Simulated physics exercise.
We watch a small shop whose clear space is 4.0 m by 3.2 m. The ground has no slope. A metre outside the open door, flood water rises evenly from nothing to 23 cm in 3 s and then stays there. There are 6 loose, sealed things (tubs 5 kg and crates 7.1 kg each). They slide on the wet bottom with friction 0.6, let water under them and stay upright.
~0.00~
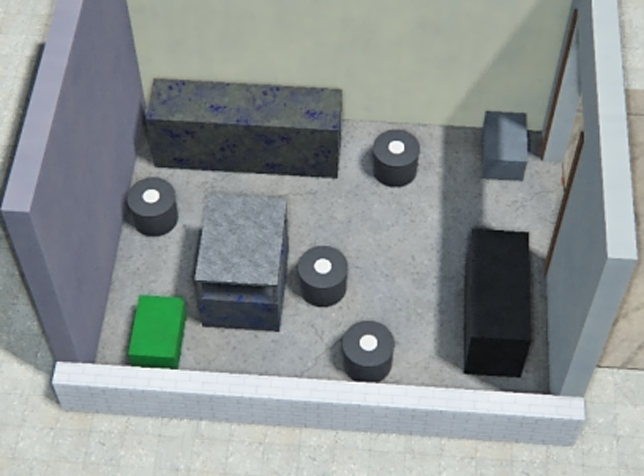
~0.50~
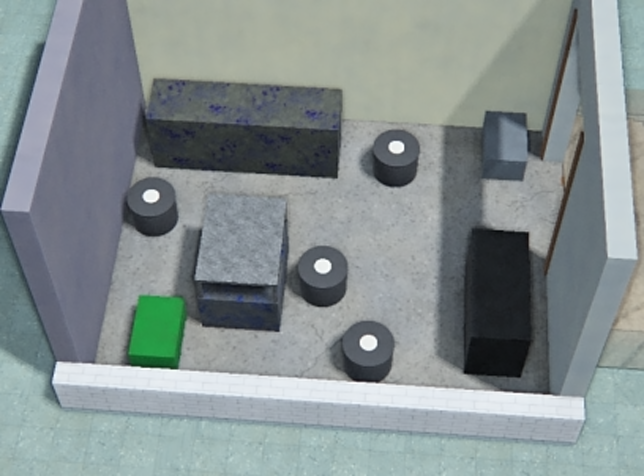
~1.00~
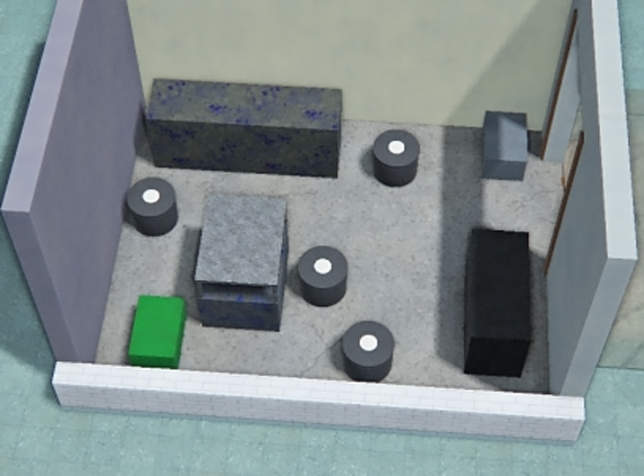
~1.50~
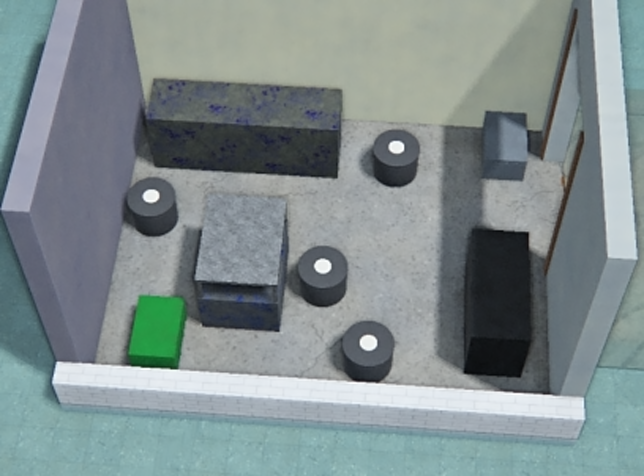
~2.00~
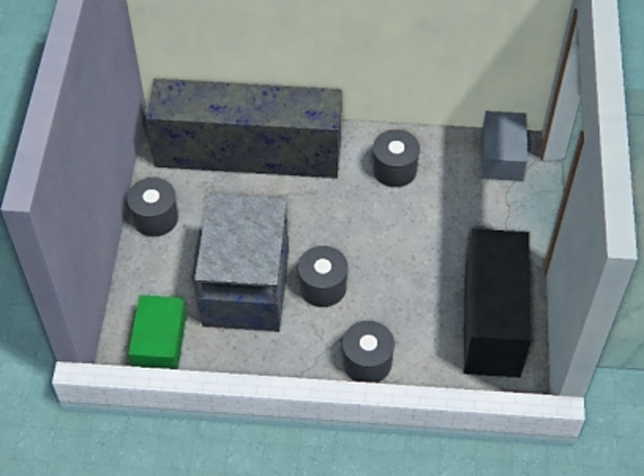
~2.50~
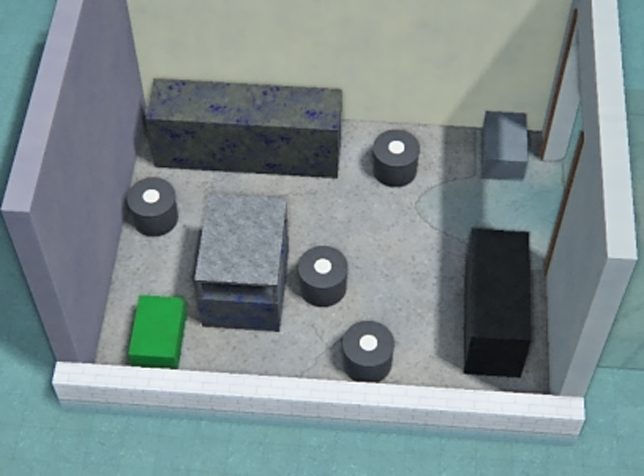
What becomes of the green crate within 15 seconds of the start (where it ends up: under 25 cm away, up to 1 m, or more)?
The green crate moves a short way.
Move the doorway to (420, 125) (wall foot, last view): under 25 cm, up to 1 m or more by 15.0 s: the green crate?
Then the green crate travels far.
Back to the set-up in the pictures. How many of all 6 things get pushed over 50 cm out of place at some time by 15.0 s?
5 of them.
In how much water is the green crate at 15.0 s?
Roughly 20 cm.
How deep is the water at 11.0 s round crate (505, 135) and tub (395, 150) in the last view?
Roughly 16 and 13 cm.
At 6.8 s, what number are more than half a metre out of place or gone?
I count 4.
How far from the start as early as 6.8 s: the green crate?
Roughly 20 cm by then.
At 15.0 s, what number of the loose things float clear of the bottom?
At that moment 6.
After 3.5 s the green crate is near (156, 326), 0.0 m from its start, aground; 0 afloat.
After 6.8 s the green crate is near (167, 339), 0.2 m from its start, afloat; 5 afloat.
After 11.0 s the green crate is near (161, 304), 0.2 m from its start, afloat; 6 afloat.
After 15.0 s the green crate is near (162, 276), 0.4 m from its start, afloat; 6 afloat.
